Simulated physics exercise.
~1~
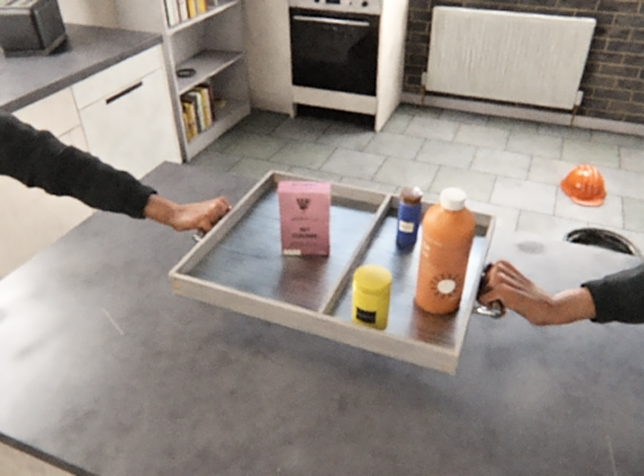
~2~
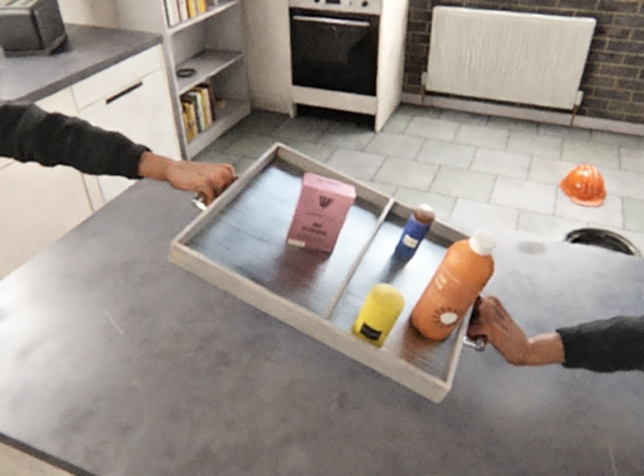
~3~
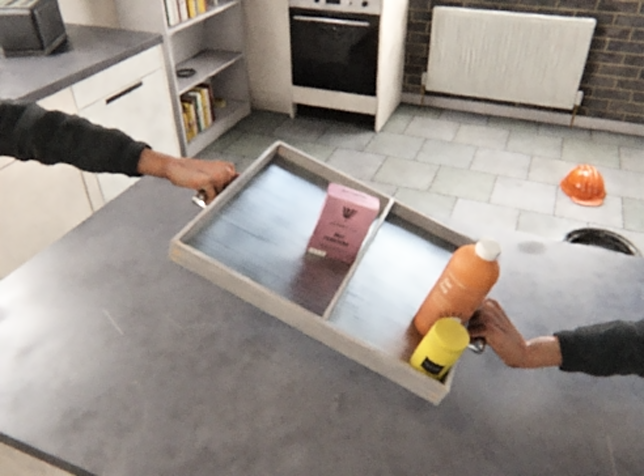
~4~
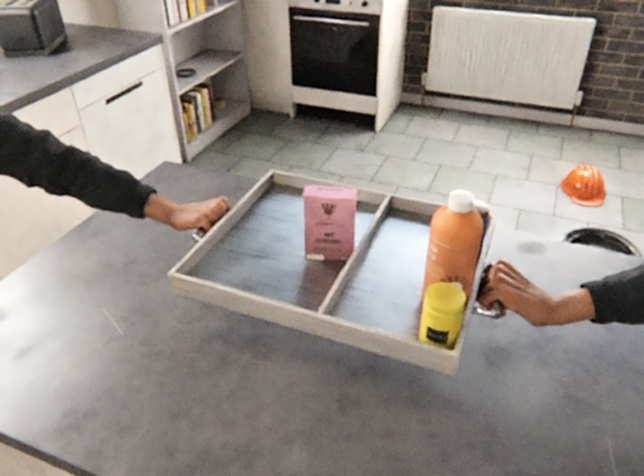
A pale-rimmed tray, gripped by a hand at each end above a grey counter, starts level, carrying a pink packet left of its cross bar and a yellow jar, blue shaker and orange bottle on the right. The hands tip it right side down, and everything aboard leans with it. The yellow jar slides right to rest in front of the orange bottle, the pink packet slips towards the bar, and the shaker disappears from view. The hands then bring the tray back level, with packet, jar and bottle upright and the shaker still out of sight.
